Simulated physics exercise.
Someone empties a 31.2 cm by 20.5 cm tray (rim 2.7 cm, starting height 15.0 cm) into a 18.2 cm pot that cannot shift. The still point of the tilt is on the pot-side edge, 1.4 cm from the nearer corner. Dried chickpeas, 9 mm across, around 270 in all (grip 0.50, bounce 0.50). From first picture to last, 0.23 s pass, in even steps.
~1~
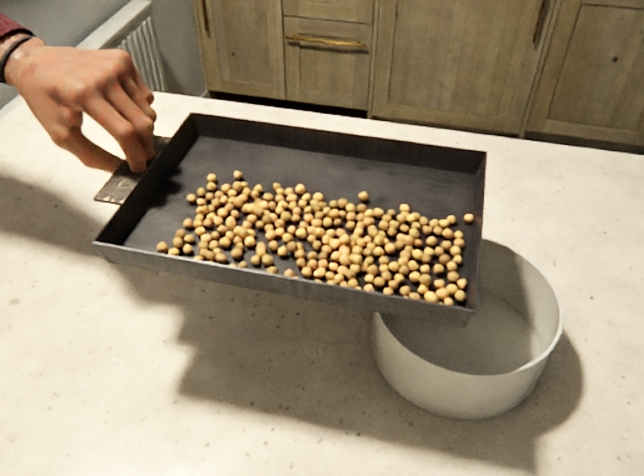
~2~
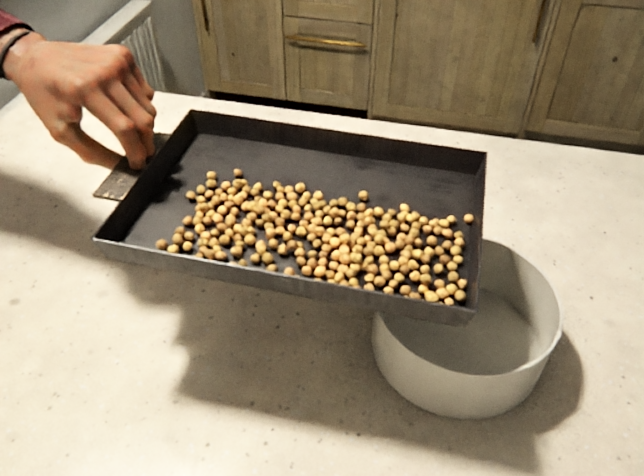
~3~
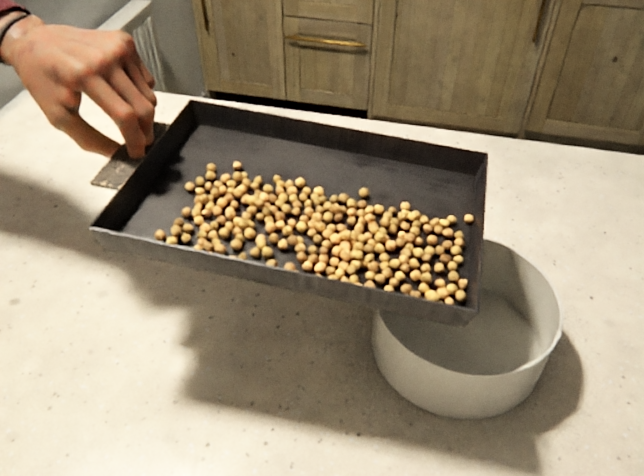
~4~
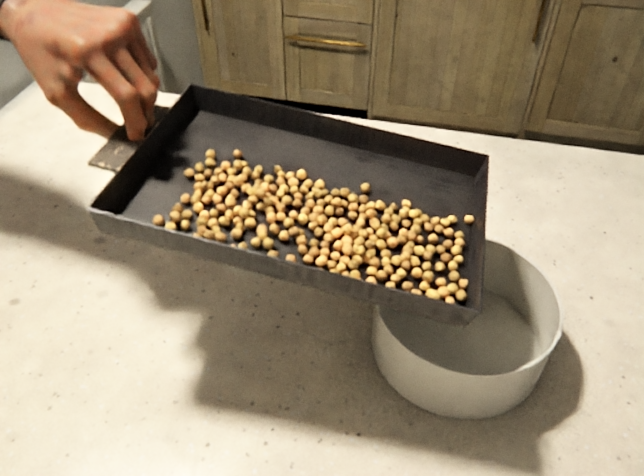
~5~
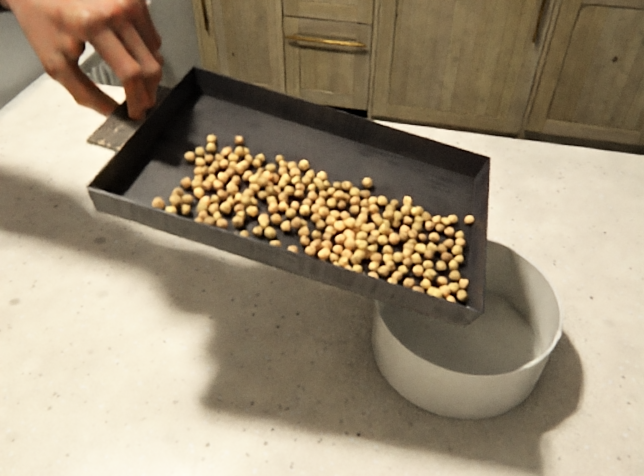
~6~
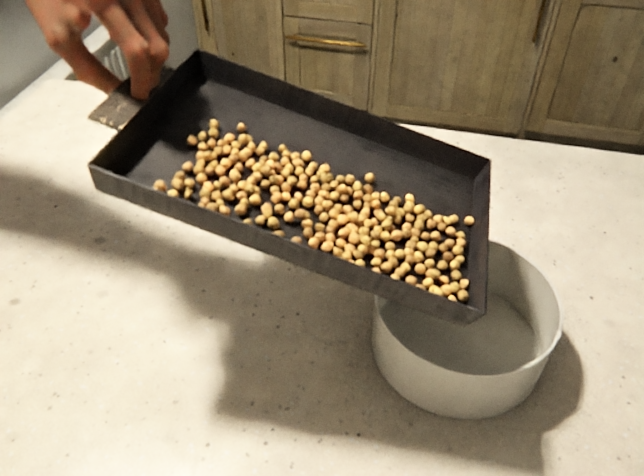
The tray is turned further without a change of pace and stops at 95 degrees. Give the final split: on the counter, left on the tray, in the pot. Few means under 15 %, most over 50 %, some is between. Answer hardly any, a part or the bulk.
Counter a part, tray hardly any, pot the bulk.
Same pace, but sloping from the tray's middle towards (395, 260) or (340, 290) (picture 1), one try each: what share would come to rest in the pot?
About 10 and 0 per cent.
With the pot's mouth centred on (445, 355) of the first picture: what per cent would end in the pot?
Some 30 per cent.
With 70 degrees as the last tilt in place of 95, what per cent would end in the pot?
Then about 5 per cent.
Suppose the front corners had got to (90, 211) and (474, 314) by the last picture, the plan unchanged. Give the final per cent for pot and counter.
Pot 0, counter 100.
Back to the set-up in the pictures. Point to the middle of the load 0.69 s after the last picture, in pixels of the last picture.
At about (465, 216).
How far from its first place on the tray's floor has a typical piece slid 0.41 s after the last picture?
Some 8 cm.
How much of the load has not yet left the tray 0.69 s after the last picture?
About 90 per cent.
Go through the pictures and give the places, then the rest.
In the first frame, tray tilt 0 degrees, front corners at (101, 239) and (470, 305); middle of the pieces at (319, 233); pot at (467, 297).
In the second frame, tray tilt 1 degrees, front corners at (100, 236) and (471, 305); middle of the pieces at (320, 231).
In the third frame, tray tilt 3 degrees, front corners at (98, 225) and (472, 305), lowest corner right back; middle of the pieces at (320, 227).
In the fourth frame, tray tilt 7 degrees, front corners at (96, 206) and (474, 306), lowest corner right back; middle of the pieces at (322, 220).
In the fifth frame, tray tilt 11 degrees, front corners at (95, 185) and (477, 306), lowest corner right back; middle of the pieces at (324, 213).
In the sixth frame, tray tilt 15 degrees, front corners at (97, 163) and (480, 306), lowest corner right back; middle of the pieces at (328, 205); pot at (467, 297).
Then, 0.41 s after the last picture, tilt 53 degrees; the tray holds 100 %, the pot 0 %.
Then, 0.69 s after the last picture, tilt 79 degrees; the tray holds 90 %, the pot 0 %.
Then, 1.07 s after the last picture, tilt 95 degrees; the tray holds 40 %, the pot 35 %.
In the end, counter 25 %, tray 0 %, pot 75 %.
